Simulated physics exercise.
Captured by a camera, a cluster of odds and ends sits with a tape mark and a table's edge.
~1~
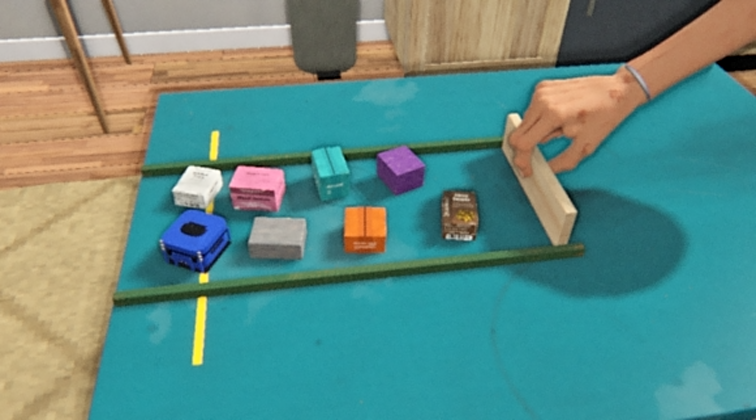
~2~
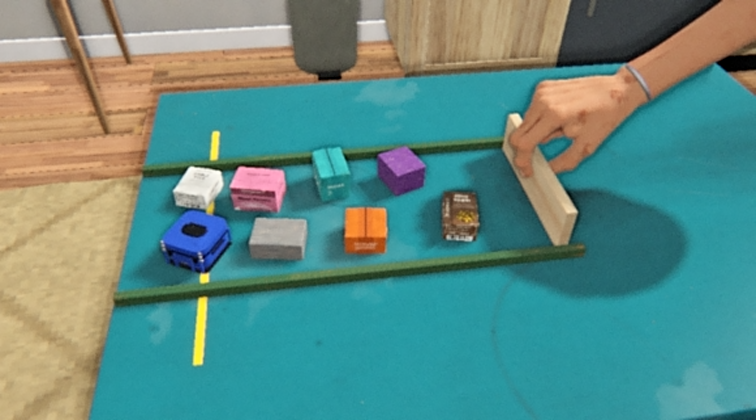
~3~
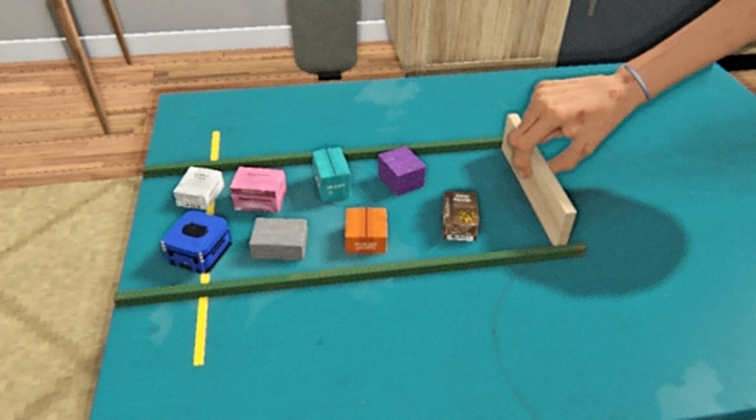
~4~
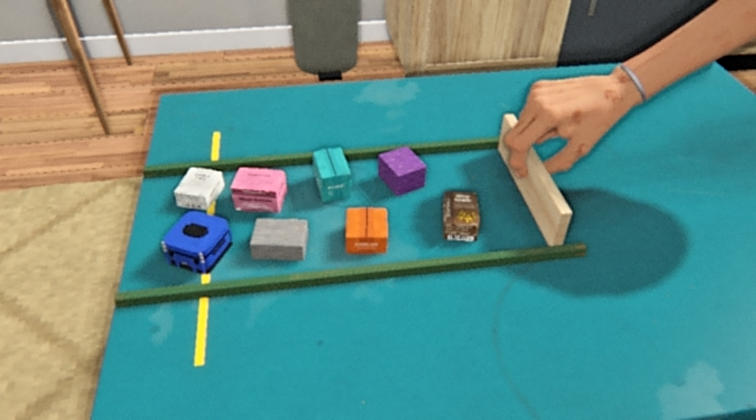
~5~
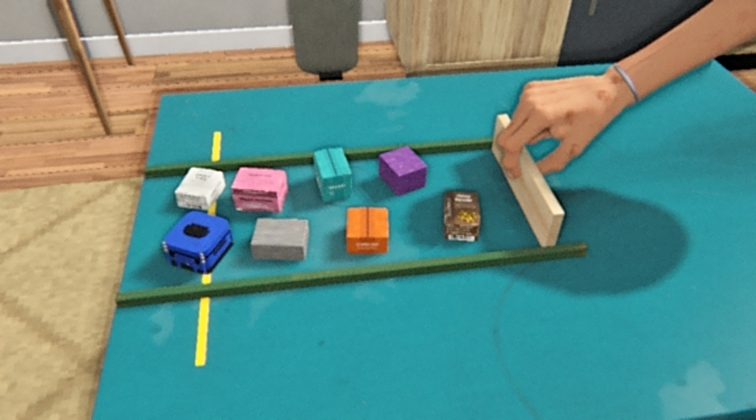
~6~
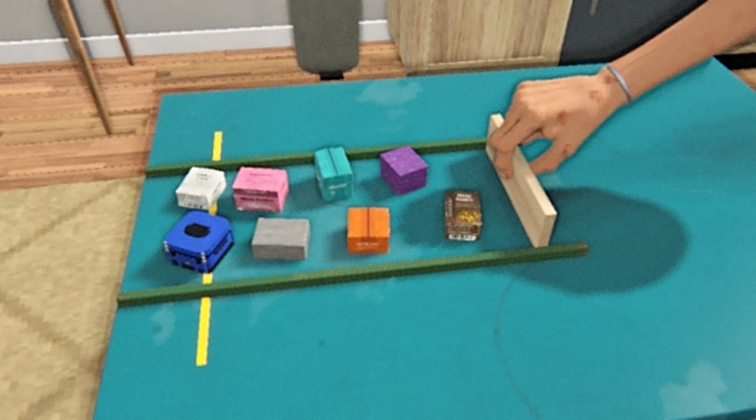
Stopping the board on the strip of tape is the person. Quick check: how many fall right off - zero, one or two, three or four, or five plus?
Once the board stops, three or four are missing from the table.
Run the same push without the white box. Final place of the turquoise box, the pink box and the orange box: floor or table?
Well, the turquoise box is still there, the pink box winds up down, and the orange box is still there.
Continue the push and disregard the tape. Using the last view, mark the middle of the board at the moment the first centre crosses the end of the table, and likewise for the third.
At (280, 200) for the first, at (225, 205) for the third.
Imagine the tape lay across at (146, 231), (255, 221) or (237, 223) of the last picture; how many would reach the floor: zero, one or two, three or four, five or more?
The falls would be more than four; either one or two; just one or two.
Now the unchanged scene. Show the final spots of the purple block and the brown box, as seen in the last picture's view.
The purple block ends at (195, 187) and the brown box at (193, 219).
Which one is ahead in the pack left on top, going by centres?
The orange box.
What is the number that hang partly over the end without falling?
Result: 1.
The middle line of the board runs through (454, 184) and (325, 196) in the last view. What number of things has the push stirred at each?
The count reaches 1 first and 8 second.
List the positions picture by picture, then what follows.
The first frame shows white box (198, 187); blue case (197, 241); pink box (258, 189); board (535, 176); tape (208, 224).
The second frame shows blue case (198, 242); orange box (366, 231).
The third frame shows pink box (259, 190); purple block (401, 171).
The fourth frame shows white box (200, 189); grey block (280, 239).
The fifth frame shows blue case (200, 242); board (524, 177).
The sixth frame shows white box (202, 189); blue case (201, 242); pink box (261, 190); board (517, 178); tape (211, 225).
Soon after, none off yet; white box at rest near (202, 189); blue case at rest near (201, 242); pink box at rest near (261, 190).
After that, none off yet; white box displaced a little near (180, 188); blue case displaced about its own width near (165, 247); pink box displaced about its own width near (216, 196).
In the end, the number that fall off is three or four; gone, grey block, pink box, blue case and white box.
